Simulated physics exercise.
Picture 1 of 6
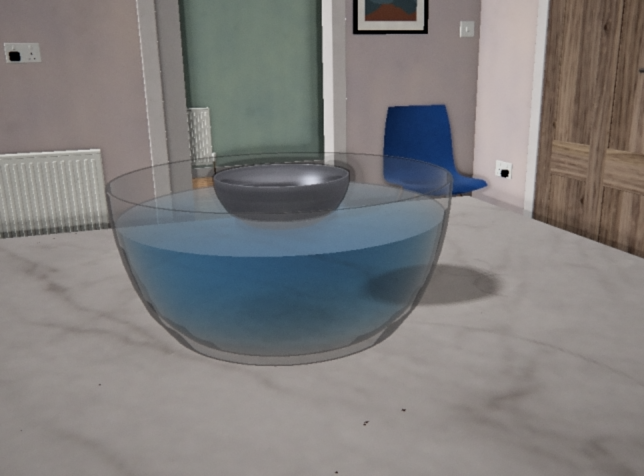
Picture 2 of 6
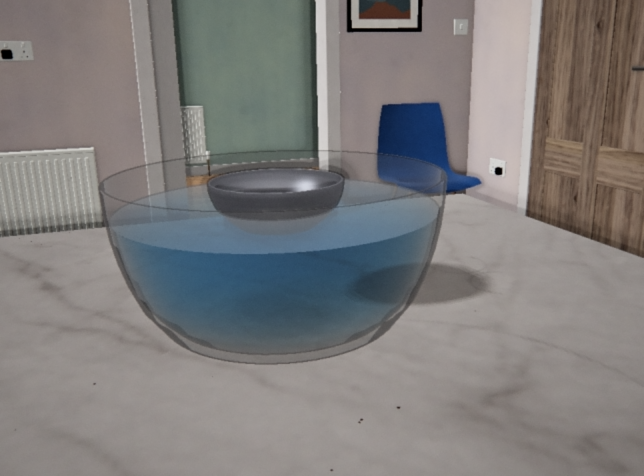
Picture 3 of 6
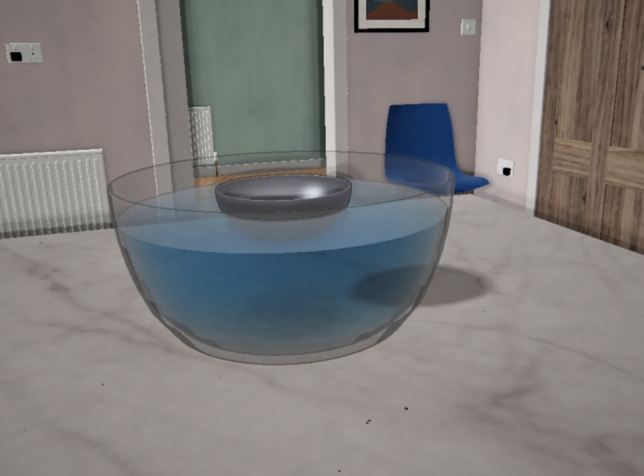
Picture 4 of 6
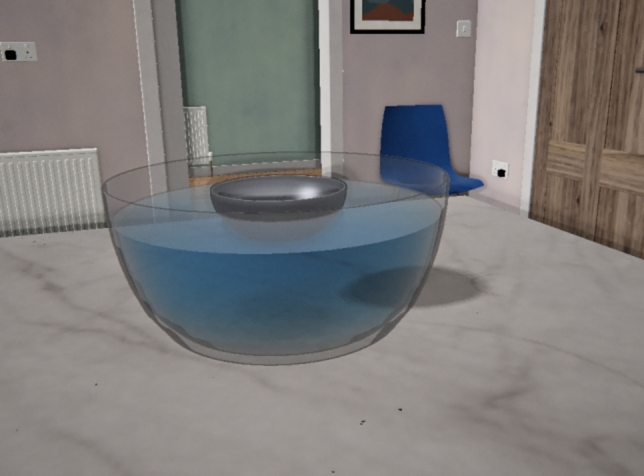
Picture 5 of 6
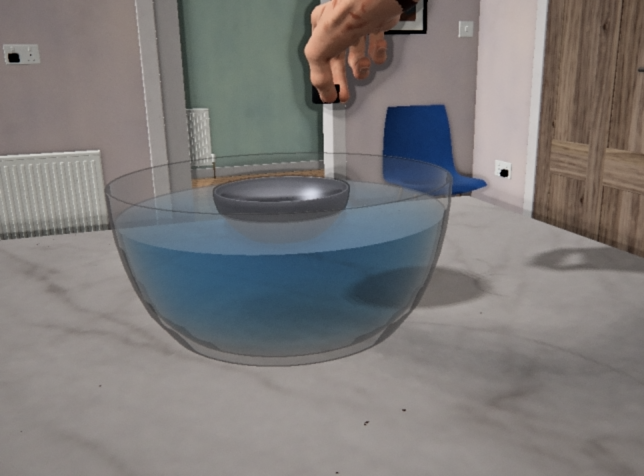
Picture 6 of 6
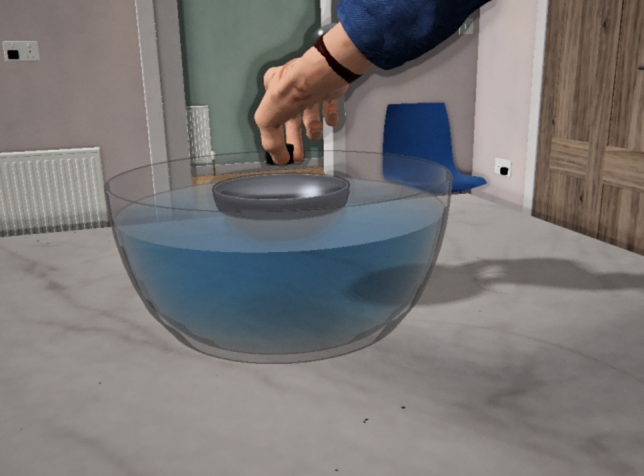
A small grey bowl floated in a big clear bowl of water, sinking slightly lower early on, and then a hand came down from above, holding a small dark object just over it.
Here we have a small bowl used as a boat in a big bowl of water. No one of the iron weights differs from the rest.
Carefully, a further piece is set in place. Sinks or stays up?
It stays up.
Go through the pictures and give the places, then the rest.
In the first picture, small bowl (282, 176) empty; about two thirds of its side above the surface.
In the second picture, small bowl (276, 181) with one aboard; about half of its side above the surface.
In the third picture, small bowl (284, 188) with two aboard; about a third of its side above the surface.
In the fourth picture, small bowl (279, 188) with two aboard; about a third of its side above the surface.
In the fifth picture, small bowl (282, 190) with two aboard; about a third of its side above the surface; the next iron weight in the hand at (326, 94).
In the sixth picture, small bowl (281, 187) with two aboard; about a third of its side above the surface; the next iron weight in the hand at (280, 154).
Shortly, the iron weight is in and the small bowl dips.
Then, it steadies; about a third of its side above the surface.
At the finish, the small bowl floats; about a third of its side above the surface.
